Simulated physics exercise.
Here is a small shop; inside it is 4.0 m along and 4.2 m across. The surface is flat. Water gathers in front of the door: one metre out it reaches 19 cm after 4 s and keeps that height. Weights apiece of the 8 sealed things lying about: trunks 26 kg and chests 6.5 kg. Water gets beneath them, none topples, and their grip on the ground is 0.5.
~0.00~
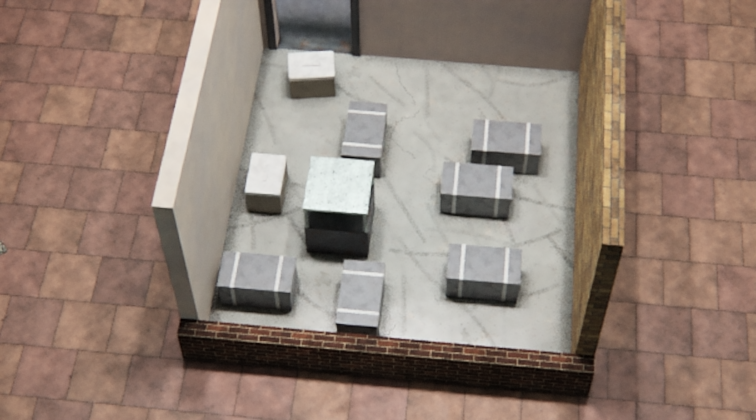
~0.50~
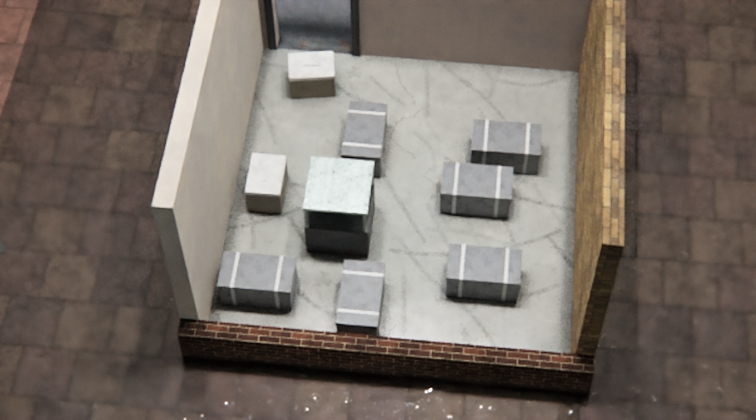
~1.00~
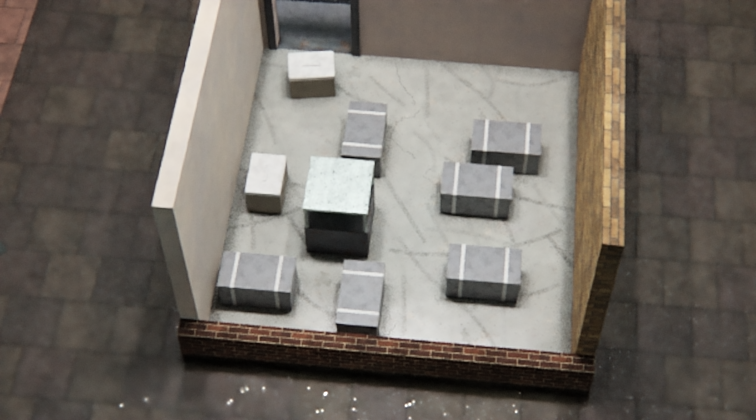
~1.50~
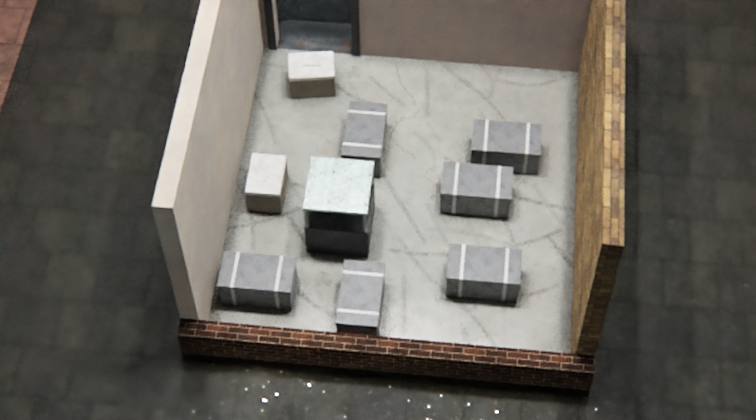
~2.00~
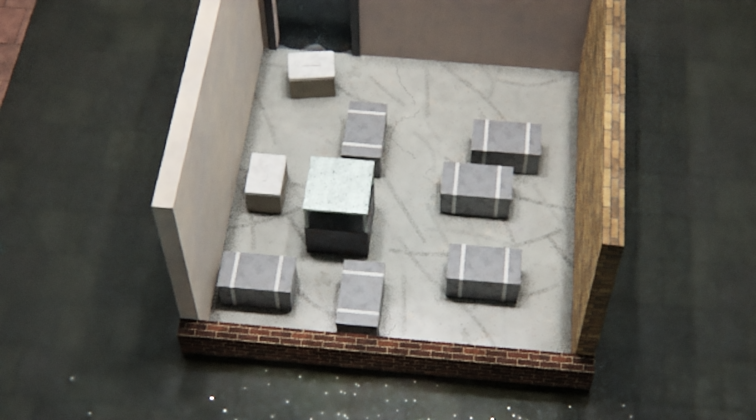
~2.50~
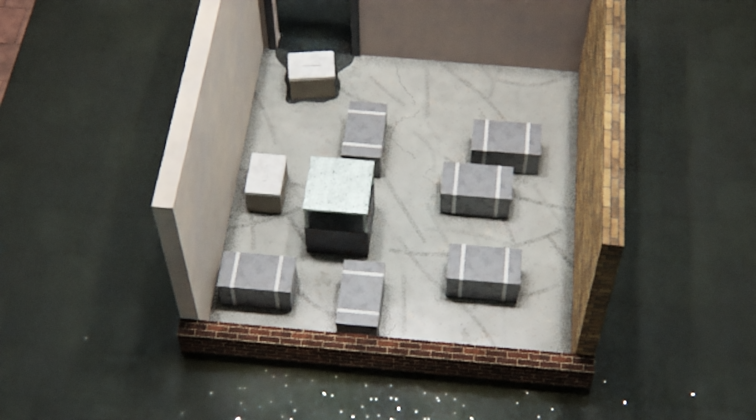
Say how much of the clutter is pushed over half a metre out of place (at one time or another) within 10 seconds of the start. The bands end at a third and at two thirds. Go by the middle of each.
That comes to between one and two thirds.
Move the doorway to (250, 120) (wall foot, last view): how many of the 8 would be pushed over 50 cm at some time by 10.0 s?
Then 2.
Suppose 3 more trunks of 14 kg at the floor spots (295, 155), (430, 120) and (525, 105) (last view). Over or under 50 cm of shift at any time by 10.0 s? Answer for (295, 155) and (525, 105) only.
In that order: Past it, less.
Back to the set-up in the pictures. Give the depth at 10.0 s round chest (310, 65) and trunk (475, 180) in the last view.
Roughly 9 and 3 cm.
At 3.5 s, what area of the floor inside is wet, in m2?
Roughly 2.0 m2.
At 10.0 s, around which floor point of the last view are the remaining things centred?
At about (424, 244).
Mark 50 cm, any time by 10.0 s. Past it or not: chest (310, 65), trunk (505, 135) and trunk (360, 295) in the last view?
In that order: Over, less, more.
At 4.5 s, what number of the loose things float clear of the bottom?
I count 1.
After 3.5 s 1 of 8 are over 50 cm from their spots; 0 afloat.
After 4.5 s 1 of 8 are over 50 cm from their spots; 1 afloat.
After 7.0 s 2 of 8 are over 50 cm from their spots; 3 afloat.
After 10.0 s 4 of 8 are over 50 cm from their spots, and 4 have been at some point; 2 afloat.
